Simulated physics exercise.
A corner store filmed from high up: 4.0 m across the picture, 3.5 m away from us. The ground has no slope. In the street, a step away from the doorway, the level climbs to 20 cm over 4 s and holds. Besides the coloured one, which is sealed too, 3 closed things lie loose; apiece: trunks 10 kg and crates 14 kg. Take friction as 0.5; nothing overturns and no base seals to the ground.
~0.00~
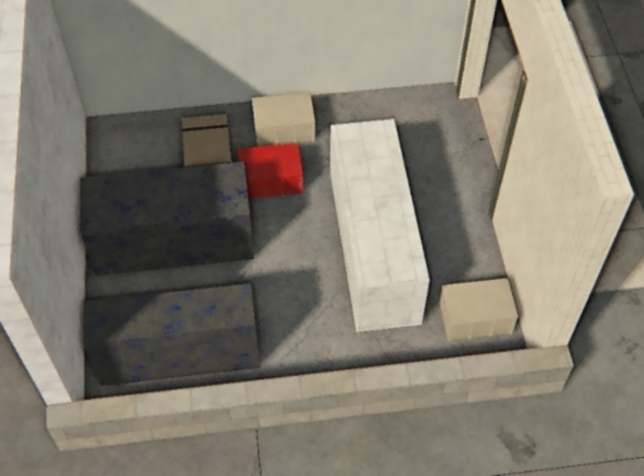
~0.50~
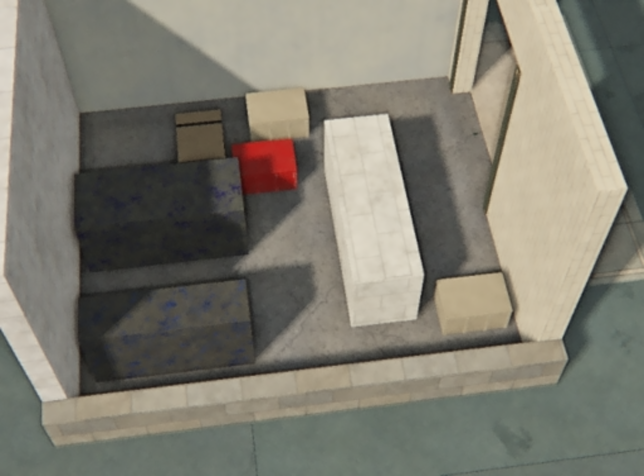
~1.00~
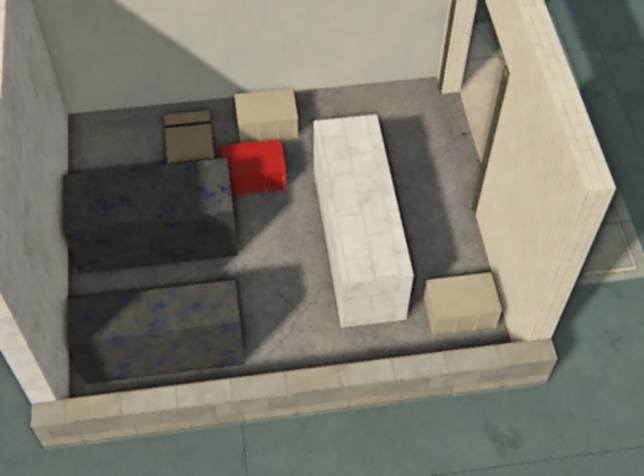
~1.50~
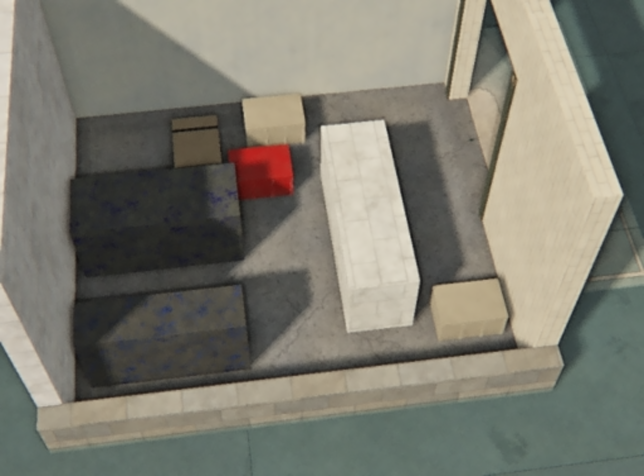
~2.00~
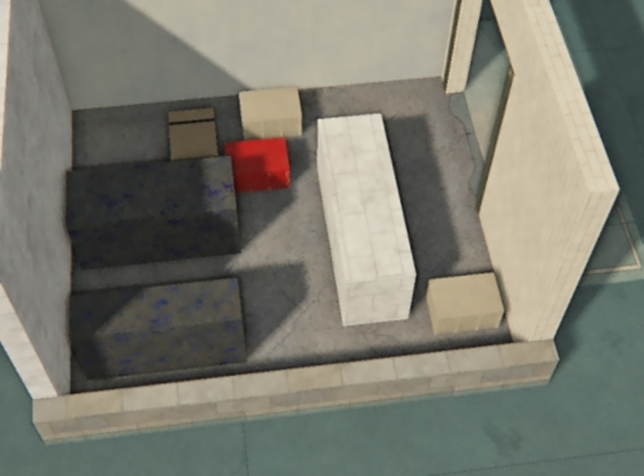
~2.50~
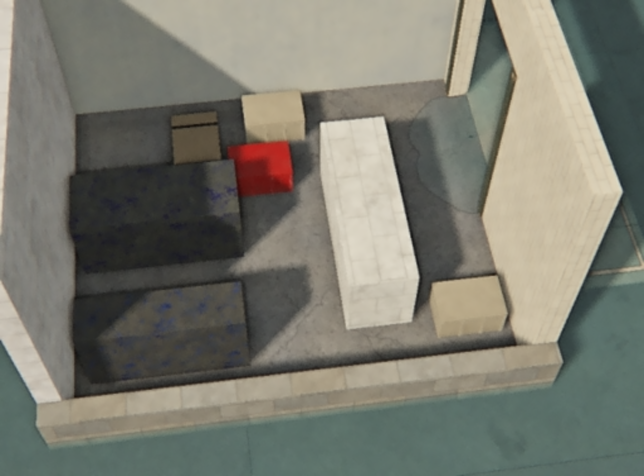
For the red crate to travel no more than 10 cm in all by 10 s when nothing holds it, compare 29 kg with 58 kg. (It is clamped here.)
I expect that only the larger load is enough.
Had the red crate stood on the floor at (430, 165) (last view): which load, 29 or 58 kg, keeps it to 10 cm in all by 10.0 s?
It takes the larger.
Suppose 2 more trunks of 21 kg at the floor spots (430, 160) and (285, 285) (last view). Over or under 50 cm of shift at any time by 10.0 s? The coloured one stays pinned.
In turn: Past it, short of it.
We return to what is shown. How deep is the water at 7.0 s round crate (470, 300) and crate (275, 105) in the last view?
About 13 and 14 cm.
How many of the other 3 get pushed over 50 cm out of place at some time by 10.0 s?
3 of them.
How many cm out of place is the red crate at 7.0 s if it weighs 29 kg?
About 0 cm.
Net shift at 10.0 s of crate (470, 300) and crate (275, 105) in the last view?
In turn: 150 cm, 140 cm.
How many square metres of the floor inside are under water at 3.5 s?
Roughly 2.0 m2.
After 3.5 s the red crate would be 0 cm from its start with 29 kg and 0 cm from its start with 58 kg; 0 cm of water round it then.
After 4.5 s the red crate would be 0 cm from its start with 29 kg and 0 cm from its start with 58 kg; 4 cm of water round it then.
After 7.0 s the red crate would be 0 cm from its start with 29 kg and 0 cm from its start with 58 kg; 6 cm of water round it then.
After 10.0 s the red crate would be 35 cm from its start with 29 kg and 0 cm from its start with 58 kg; 12 cm of water round it then.
